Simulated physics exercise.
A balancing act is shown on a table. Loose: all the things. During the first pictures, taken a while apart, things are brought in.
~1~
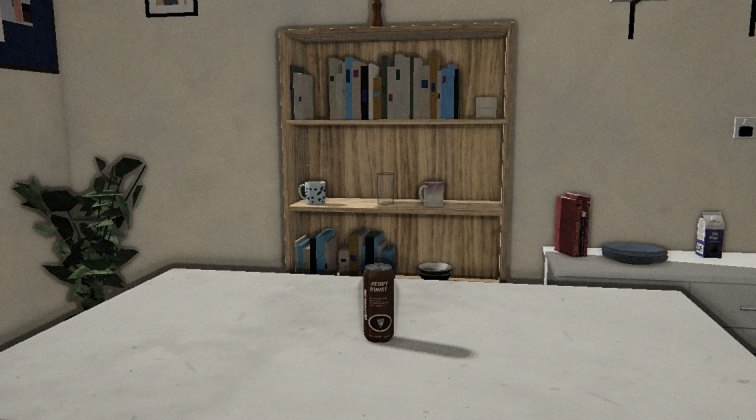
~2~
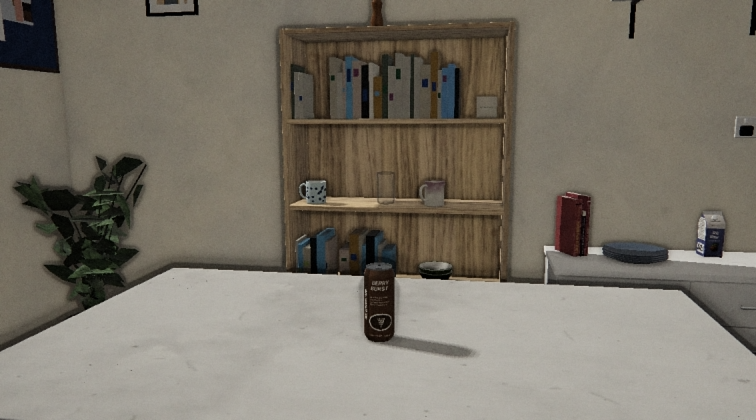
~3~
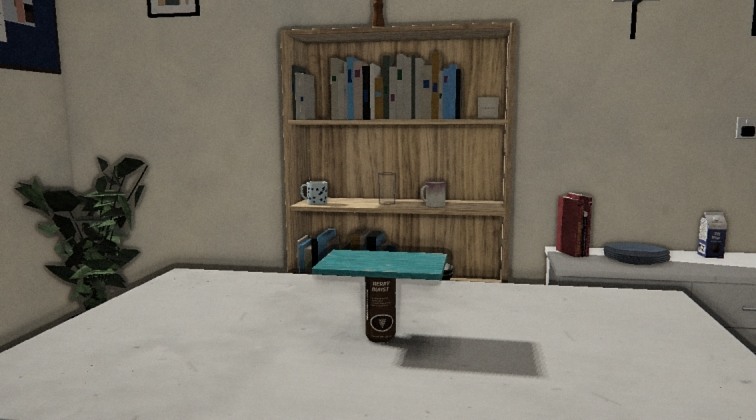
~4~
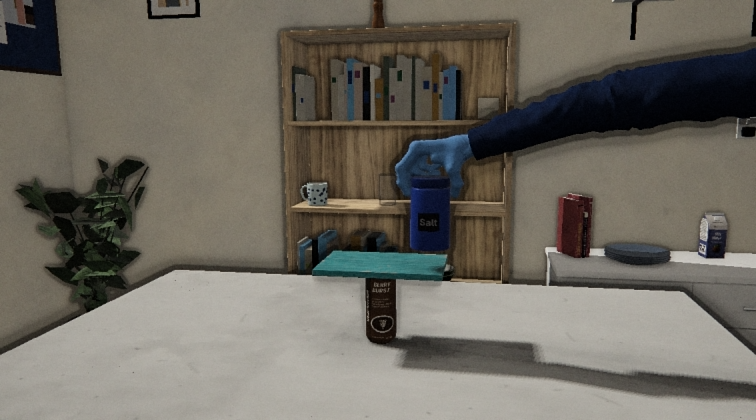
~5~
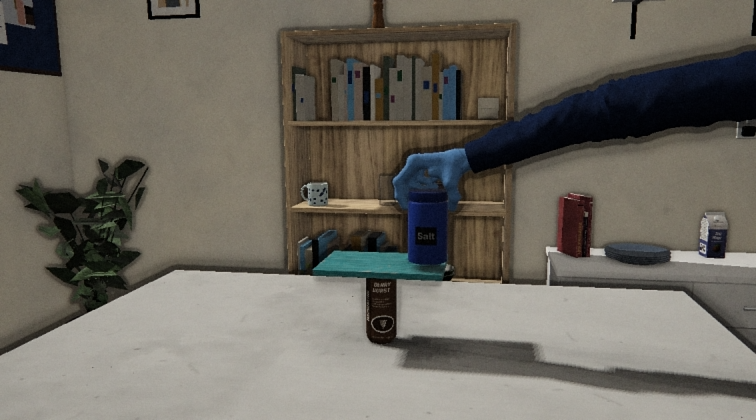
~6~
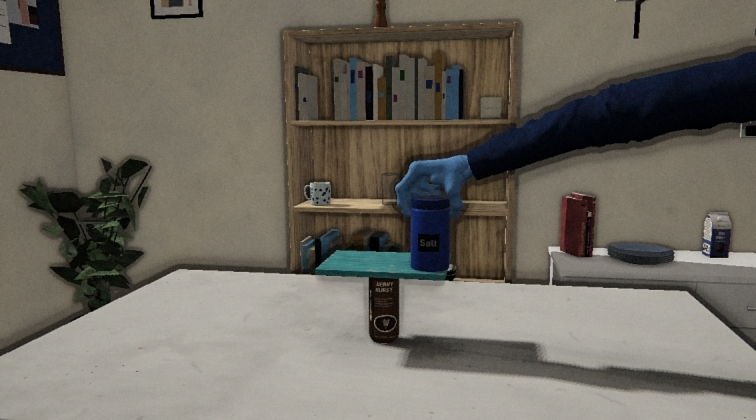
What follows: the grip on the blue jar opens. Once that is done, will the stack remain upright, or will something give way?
The stack gives way.
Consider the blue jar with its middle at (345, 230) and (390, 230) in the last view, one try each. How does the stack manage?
Result of try one is that it tips over, and of try two that it stays stable.
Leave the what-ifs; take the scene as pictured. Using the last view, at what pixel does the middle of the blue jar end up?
Roughly at pixel (473, 341).
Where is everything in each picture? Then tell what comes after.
In the first picture, the last thing is not in view yet.
In the second picture, the last thing is not in view yet.
In the third picture, the last thing is not in view yet; turquoise board (383, 263).
In the fourth picture, on its way; blue jar (430, 213); turquoise board (383, 264).
In the fifth picture, on its way; blue jar (428, 226); turquoise board (384, 264).
In the sixth picture, set down, still held; blue jar (430, 233); turquoise board (386, 264).
Then, 0.30 s on from there, blue jar now fallen; turquoise board turned 46° from how it was put.
Then, 0.40 s on from there, turquoise board on its side.
Then, 0.50 s on from there, turquoise board now fallen.
Then, 0.70 s on from there, things are still on the move.
In the end, fallen, turquoise board and blue jar; brown can unmoved. At the end, from the last picture's camera, blue jar near (473, 341). The stack loses its balance.
